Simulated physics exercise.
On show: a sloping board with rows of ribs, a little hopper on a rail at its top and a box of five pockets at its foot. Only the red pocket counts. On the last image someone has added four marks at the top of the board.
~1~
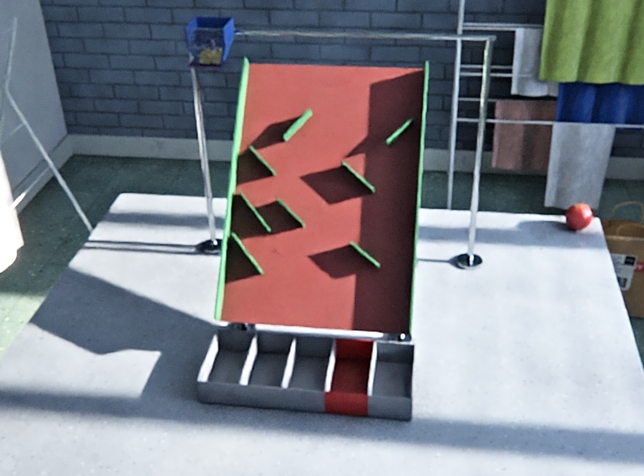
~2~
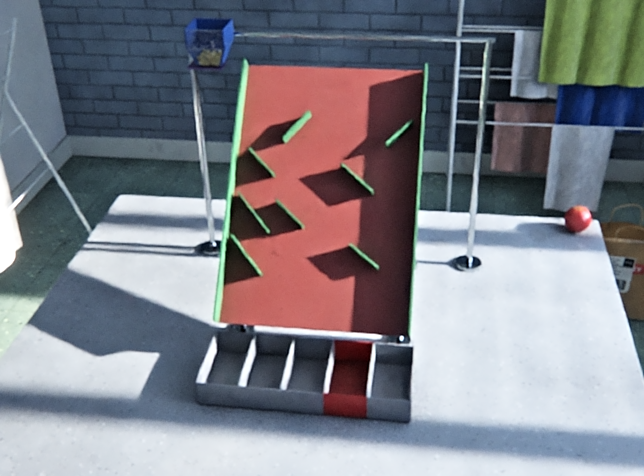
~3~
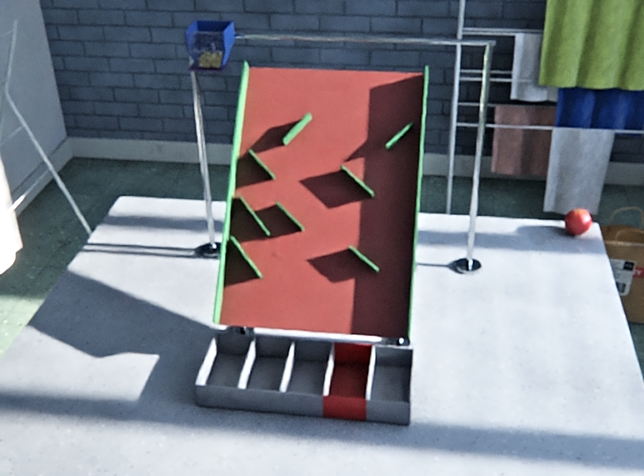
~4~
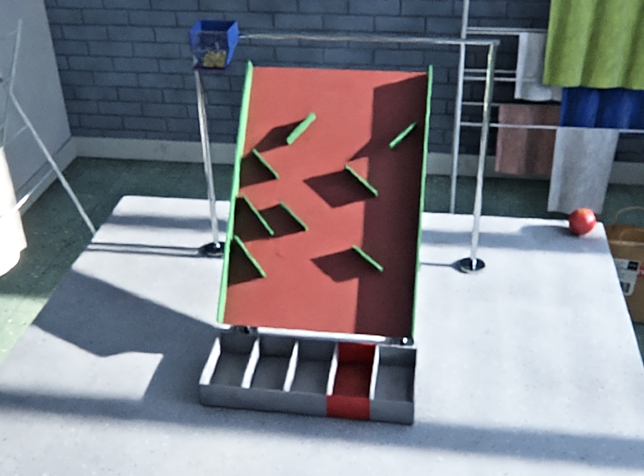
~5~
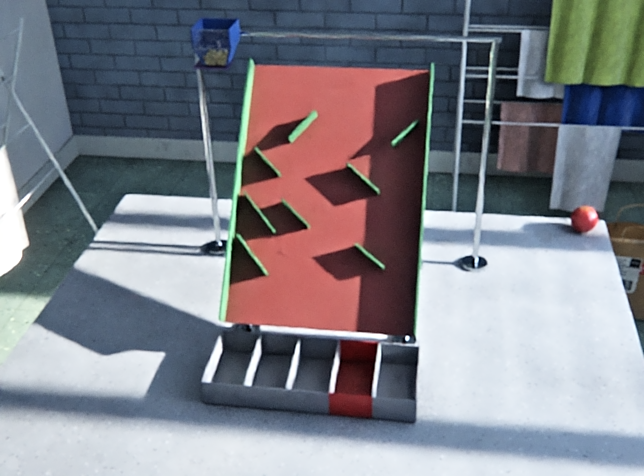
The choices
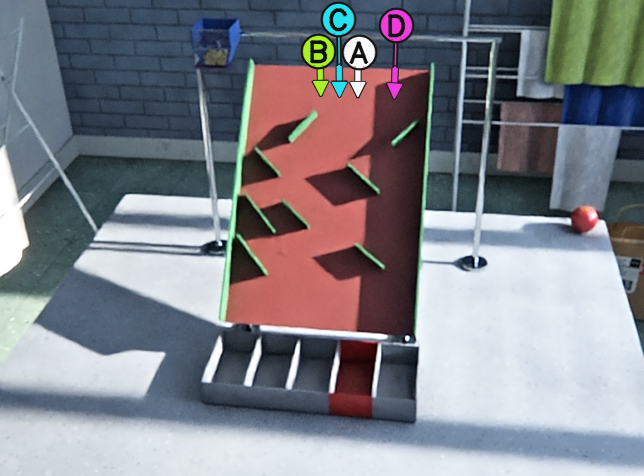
A sloping red board with green ribs stands still above a box of five pockets.
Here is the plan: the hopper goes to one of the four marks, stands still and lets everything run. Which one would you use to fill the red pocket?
Use mark B.
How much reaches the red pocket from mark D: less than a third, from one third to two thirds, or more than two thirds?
Mark D gives less than a third.
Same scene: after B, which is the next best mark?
That is mark C.
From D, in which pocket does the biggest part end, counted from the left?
The fifth.
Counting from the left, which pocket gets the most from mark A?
The fifth from the left.
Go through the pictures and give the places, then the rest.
In the first picture, hopper (212, 58), soya beans, door shut.
In the second picture, ribs (283, 138) to (309, 111), (386, 143) to (413, 120), (249, 148) to (272, 173).
In the third picture, ribs (341, 165) to (373, 193), (238, 193) to (268, 233), (276, 201) to (302, 227).
In the fourth picture, ribs (235, 236) to (263, 274), (353, 245) to (381, 269).
In the fifth picture, red pocket (350, 404), number 4 of 5 from the left.
On the marked copy, mark A meets the board at (357, 91); mark B meets the board at (320, 90); mark C meets the board at (339, 91); mark D meets the board at (394, 93).
Choosing A, about a tenth in the red pocket, roughly two thirds in other pockets, roughly a quarter outside the box.
Choosing B, roughly half in the red pocket, roughly a third in other pockets, roughly a quarter outside the box.
Choosing C, roughly a quarter in the red pocket, roughly half in other pockets, roughly a quarter outside the box.
Choosing D, just a few in the red pocket, the larger part in other pockets, about a tenth outside the box.
